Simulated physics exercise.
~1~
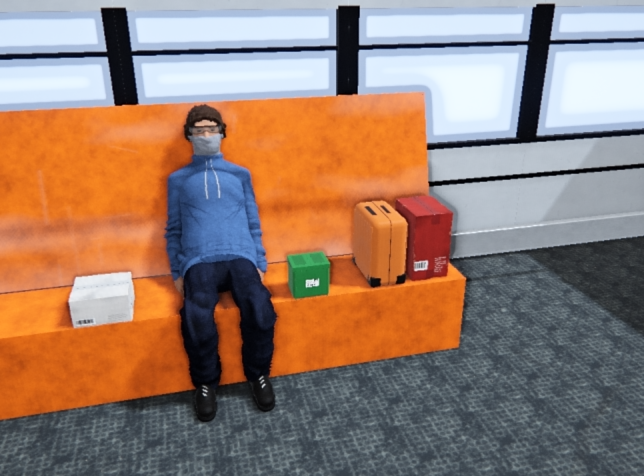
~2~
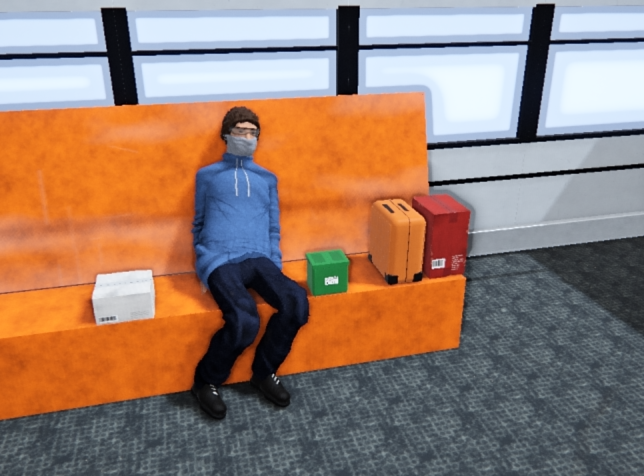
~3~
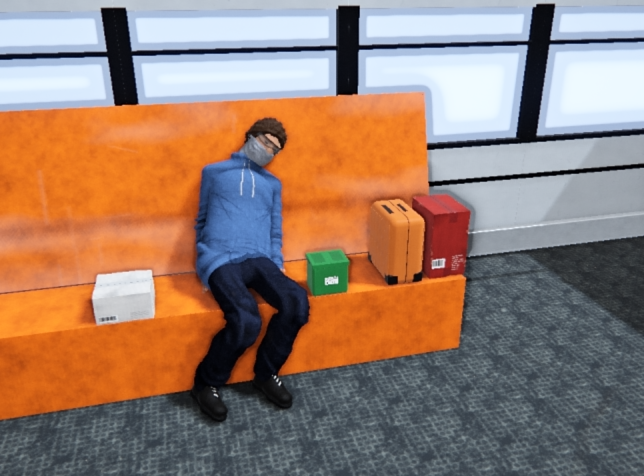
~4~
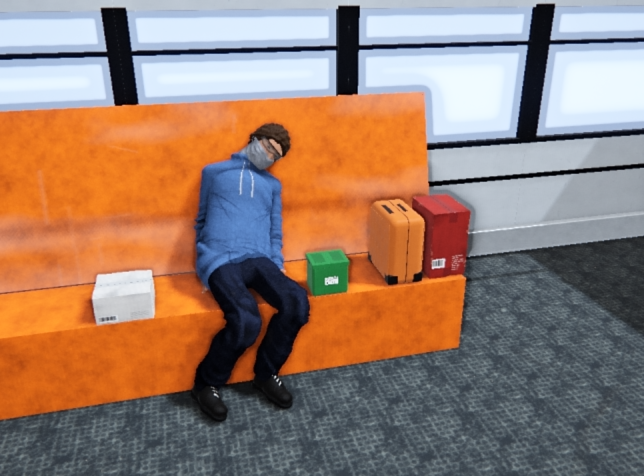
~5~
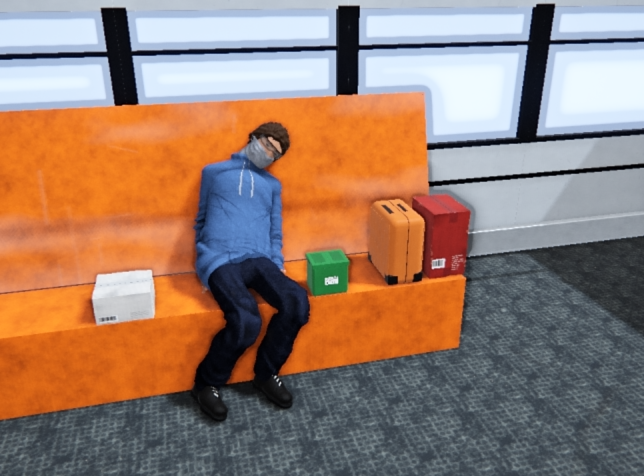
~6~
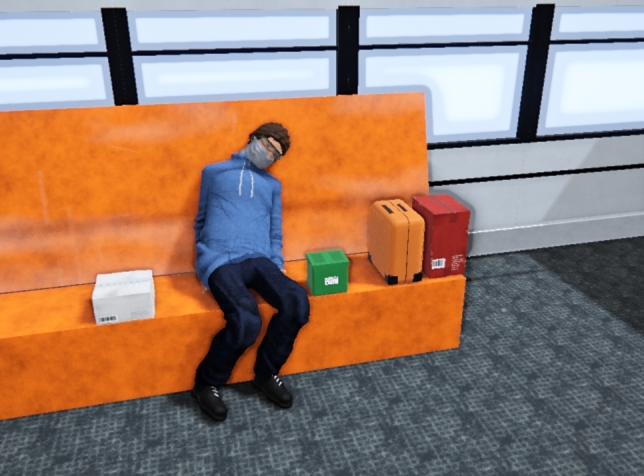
A slumped commuter and the loose luggage slide slightly right, then rest on the orange bench.
